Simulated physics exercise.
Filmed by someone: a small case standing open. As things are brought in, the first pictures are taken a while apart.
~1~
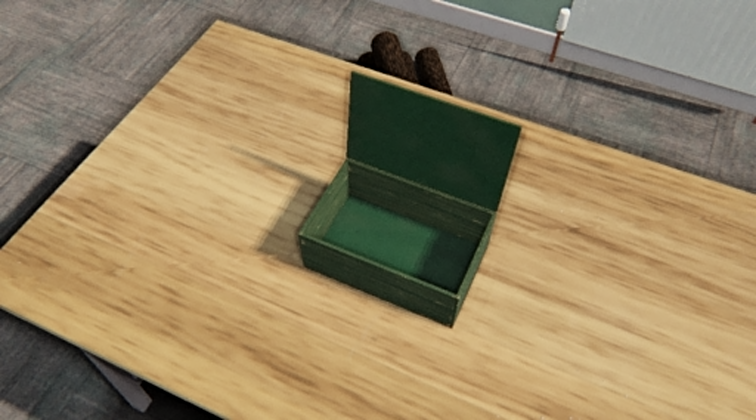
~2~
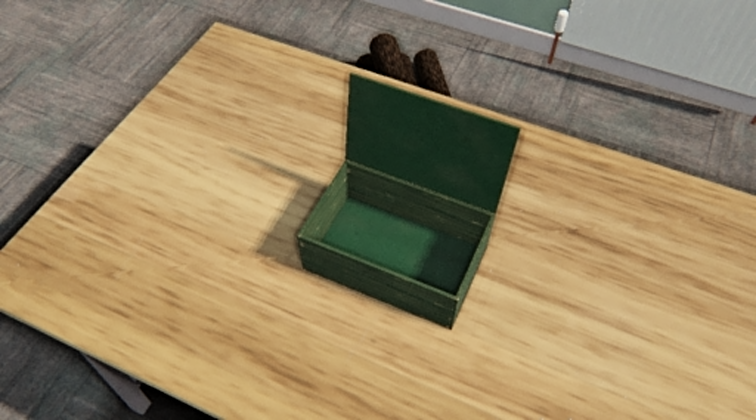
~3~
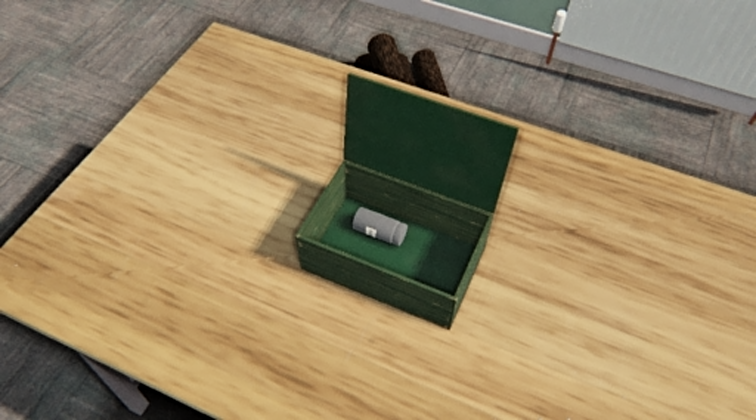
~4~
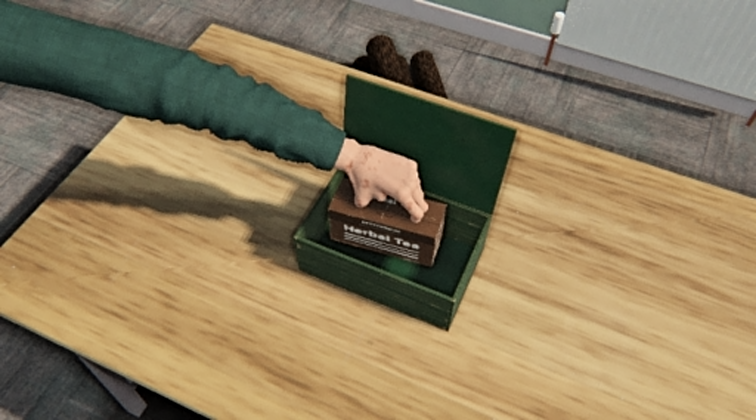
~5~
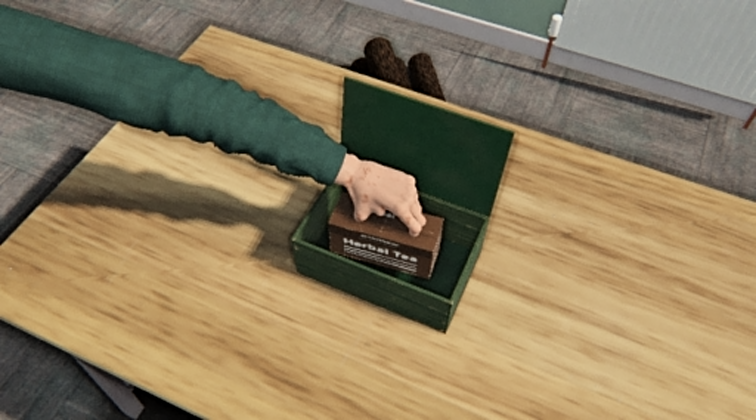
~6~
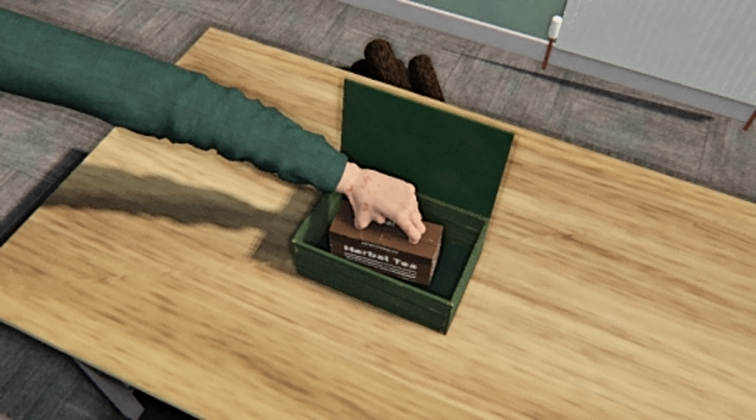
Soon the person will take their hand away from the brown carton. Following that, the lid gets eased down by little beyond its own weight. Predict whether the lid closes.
Prediction: The lid closes fully.
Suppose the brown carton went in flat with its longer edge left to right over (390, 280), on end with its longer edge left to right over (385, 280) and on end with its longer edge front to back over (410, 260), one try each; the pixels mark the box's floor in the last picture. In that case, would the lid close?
In order, the lid fits down, then gets blocked, then gets blocked.
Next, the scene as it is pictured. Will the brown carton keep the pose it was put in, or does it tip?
In the end, the brown carton keeps its orientation.
Then, 1.20 s past the last view, lid starting down; brown carton displaced a little near (387, 252); grey shaker displaced a little.
Then, 1.90 s past the last view, lid 35° above the rim; brown carton displaced a little near (387, 252); grey shaker displaced a little.
Finally, lid shut; moved from the start, brown carton; grey shaker still in place. Final places as the last picture's camera would see them, brown carton near (387, 252).
